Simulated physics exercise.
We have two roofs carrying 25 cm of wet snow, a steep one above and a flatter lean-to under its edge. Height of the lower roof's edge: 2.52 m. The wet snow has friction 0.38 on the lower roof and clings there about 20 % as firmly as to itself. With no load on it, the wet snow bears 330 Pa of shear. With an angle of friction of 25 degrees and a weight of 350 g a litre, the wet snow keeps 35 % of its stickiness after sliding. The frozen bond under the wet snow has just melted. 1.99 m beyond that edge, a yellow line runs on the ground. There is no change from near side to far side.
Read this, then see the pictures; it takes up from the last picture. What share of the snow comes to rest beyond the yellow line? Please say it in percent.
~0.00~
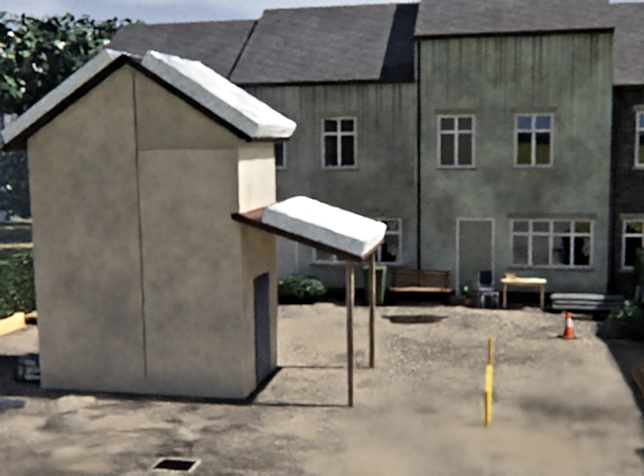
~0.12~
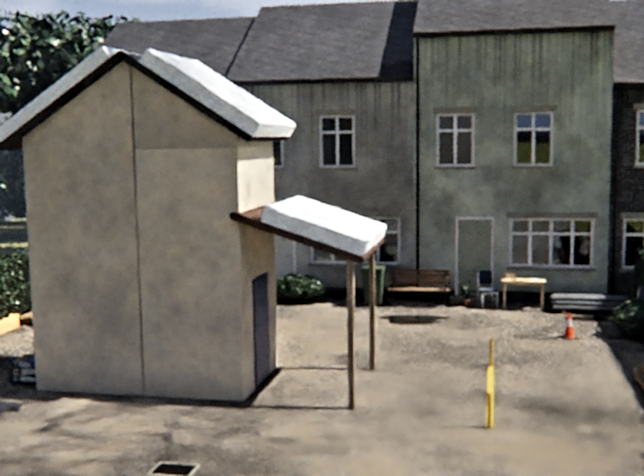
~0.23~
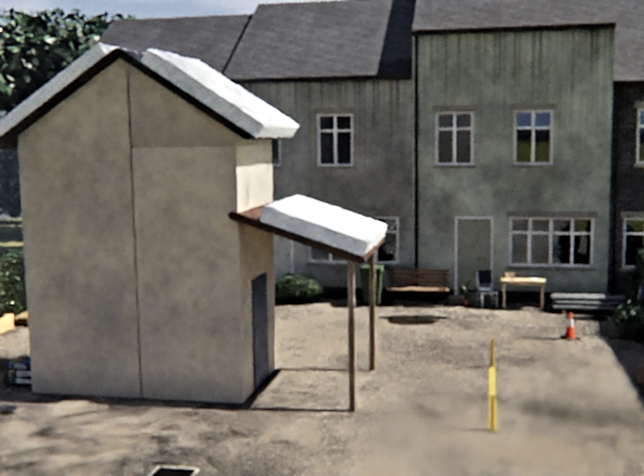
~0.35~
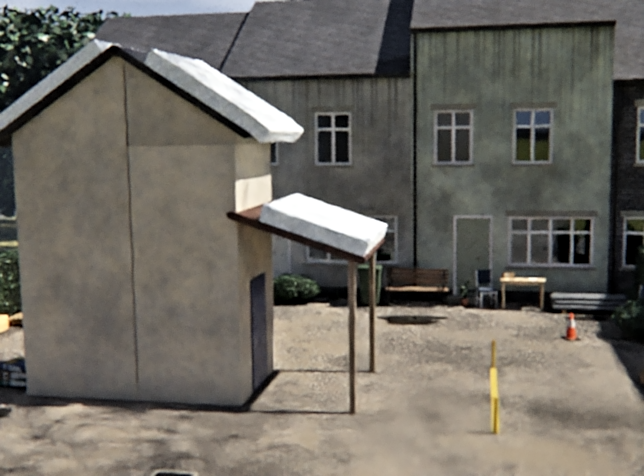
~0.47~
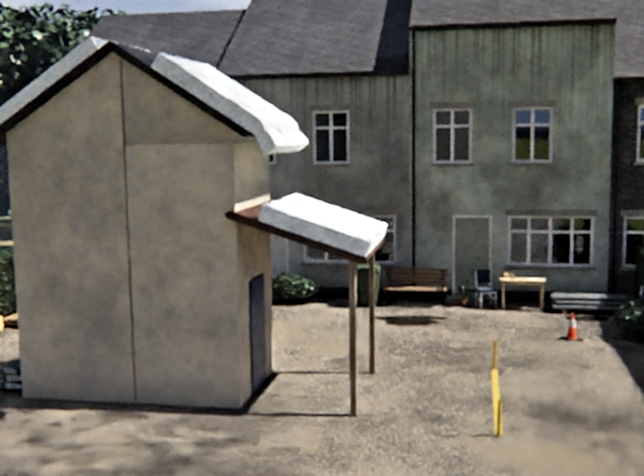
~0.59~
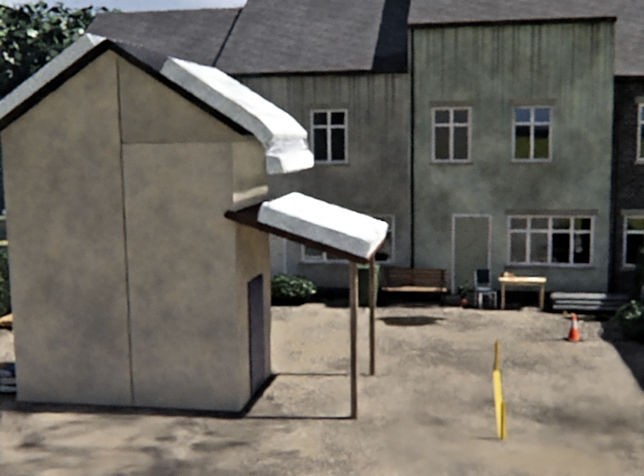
Roughly 37 per cent of it.
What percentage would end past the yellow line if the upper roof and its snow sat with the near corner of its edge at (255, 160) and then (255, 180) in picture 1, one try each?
Try 1: Near 35 %; try 2: Near 25 %.
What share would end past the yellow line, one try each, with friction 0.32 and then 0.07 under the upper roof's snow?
Respectively near 35 % and near 40 %.
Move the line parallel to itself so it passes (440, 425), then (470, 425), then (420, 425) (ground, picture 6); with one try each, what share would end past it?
In order, some 55, 50 and 60 percent would end past it.
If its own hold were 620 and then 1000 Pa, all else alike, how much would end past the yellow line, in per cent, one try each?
Expect about 35 in a hundred, then about 25 in a hundred.
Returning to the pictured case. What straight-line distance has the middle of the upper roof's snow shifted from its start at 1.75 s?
About 4.6 m.
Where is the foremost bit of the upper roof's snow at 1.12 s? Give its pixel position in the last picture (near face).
About (361, 233).
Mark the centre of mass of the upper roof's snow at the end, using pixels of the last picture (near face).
Somewhere about (501, 373), I'd say.
After 1.12 s, none is below the lower edge and 0 % is past the line.
After 1.75 s, 54 % is below the lower edge and 0 % is past the line.
After 2.37 s, 65 % is below the lower edge and 37 % is past the line.
After 3.00 s, 65 % is below the lower edge and 37 % is past the line.
After 3.60 s, at the end, 65 % is below the lower edge and 37 % is past the line.
